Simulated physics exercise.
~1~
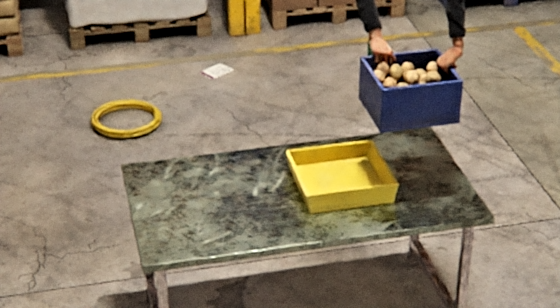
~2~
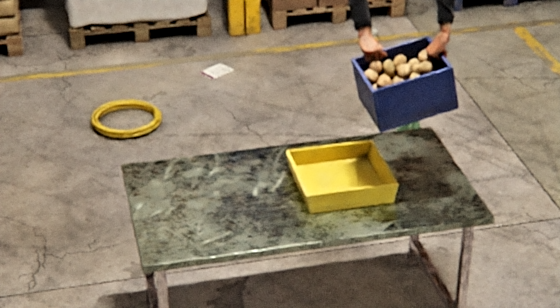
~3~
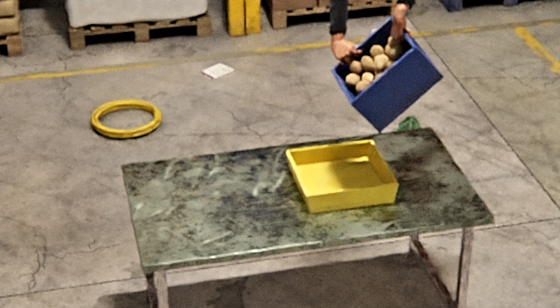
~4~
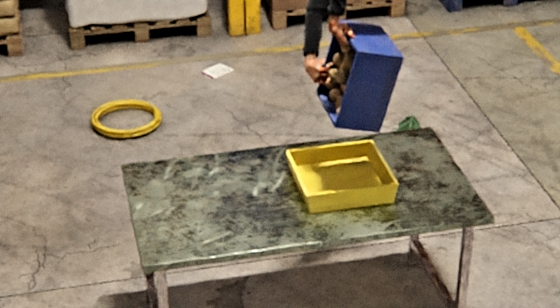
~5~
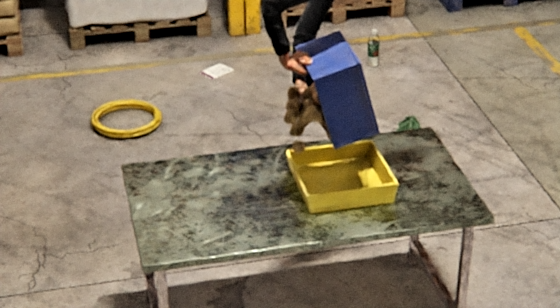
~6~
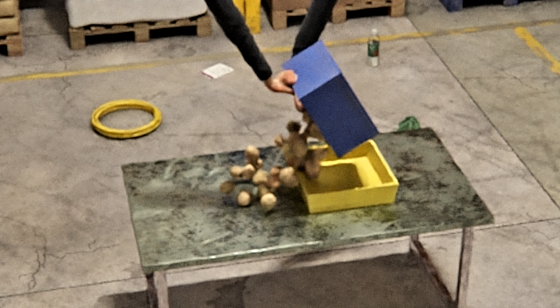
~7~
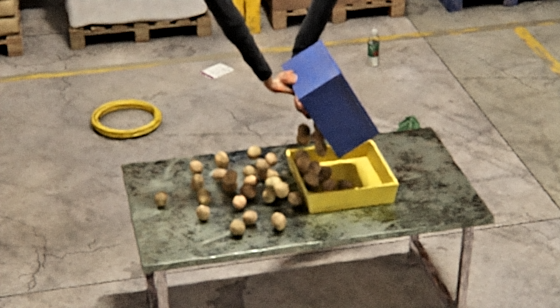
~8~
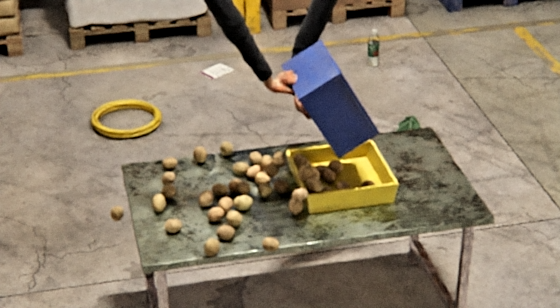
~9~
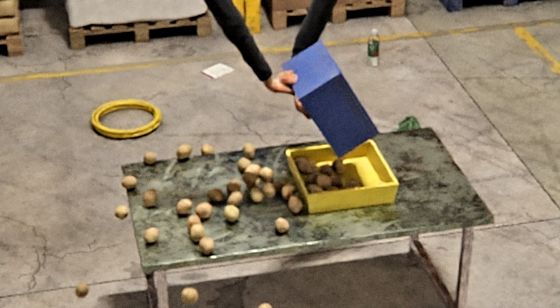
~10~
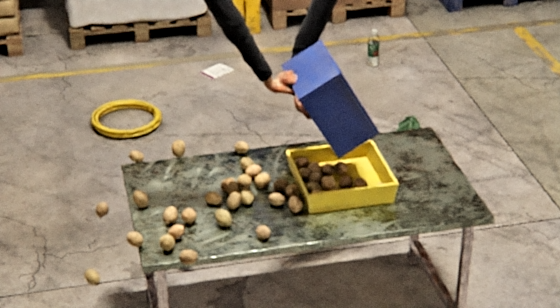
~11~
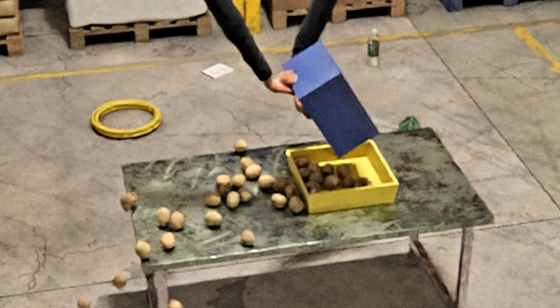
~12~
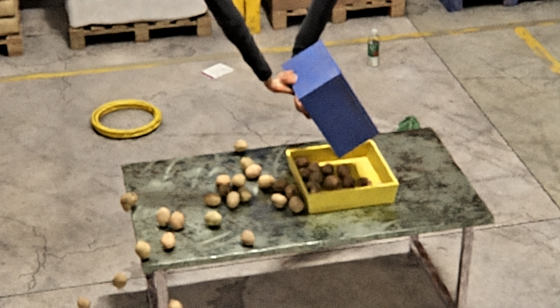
In a warehouse, a person's hands tipped a blue box of round, potato-like goods over a yellow carton on a table, but most tumbled out to the left, scattering across the tabletop and off its edge, while a smaller share ended up in the carton.
